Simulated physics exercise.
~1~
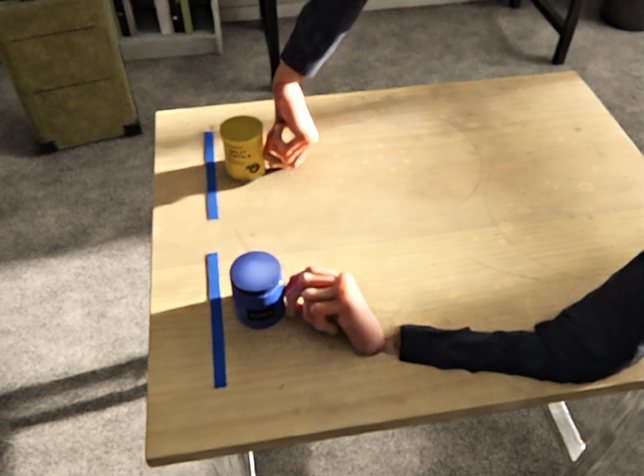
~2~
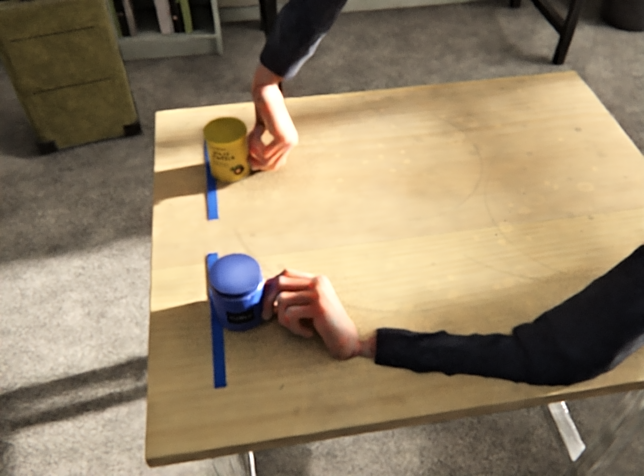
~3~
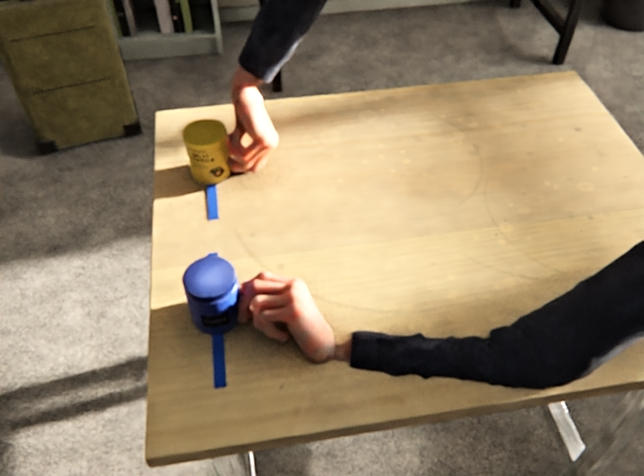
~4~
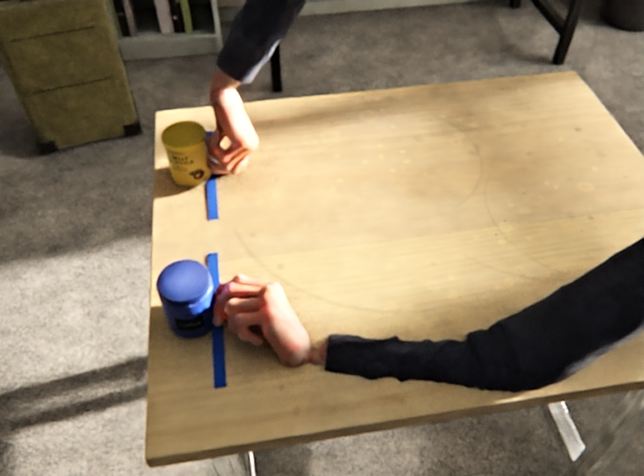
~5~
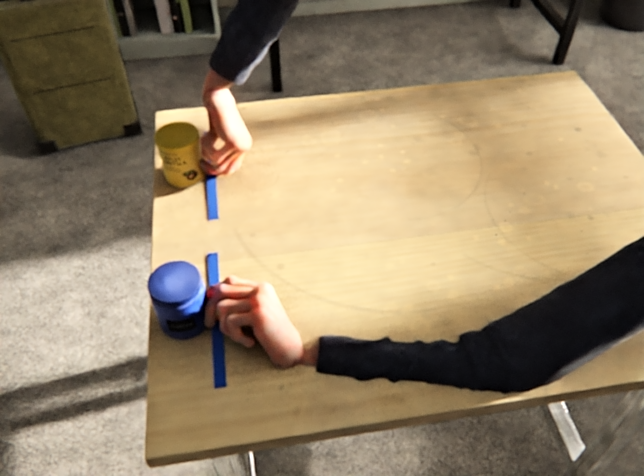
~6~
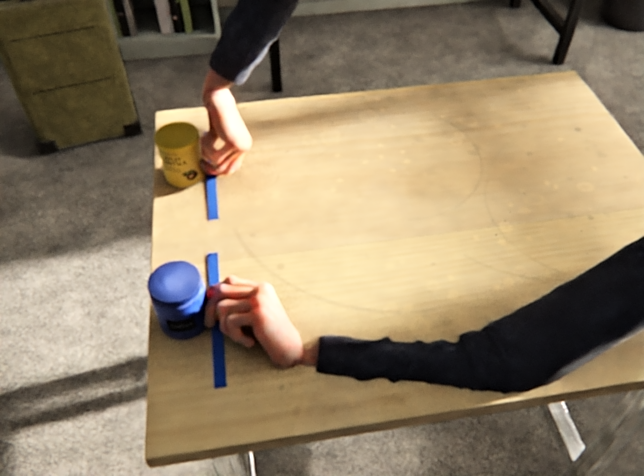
The footage shows two hands pushing a yellow pot and a blue jar leftward across a wooden table, past strips of blue tape, until the hands stop near the tape and both containers rest upright on the tabletop close to its left edge.
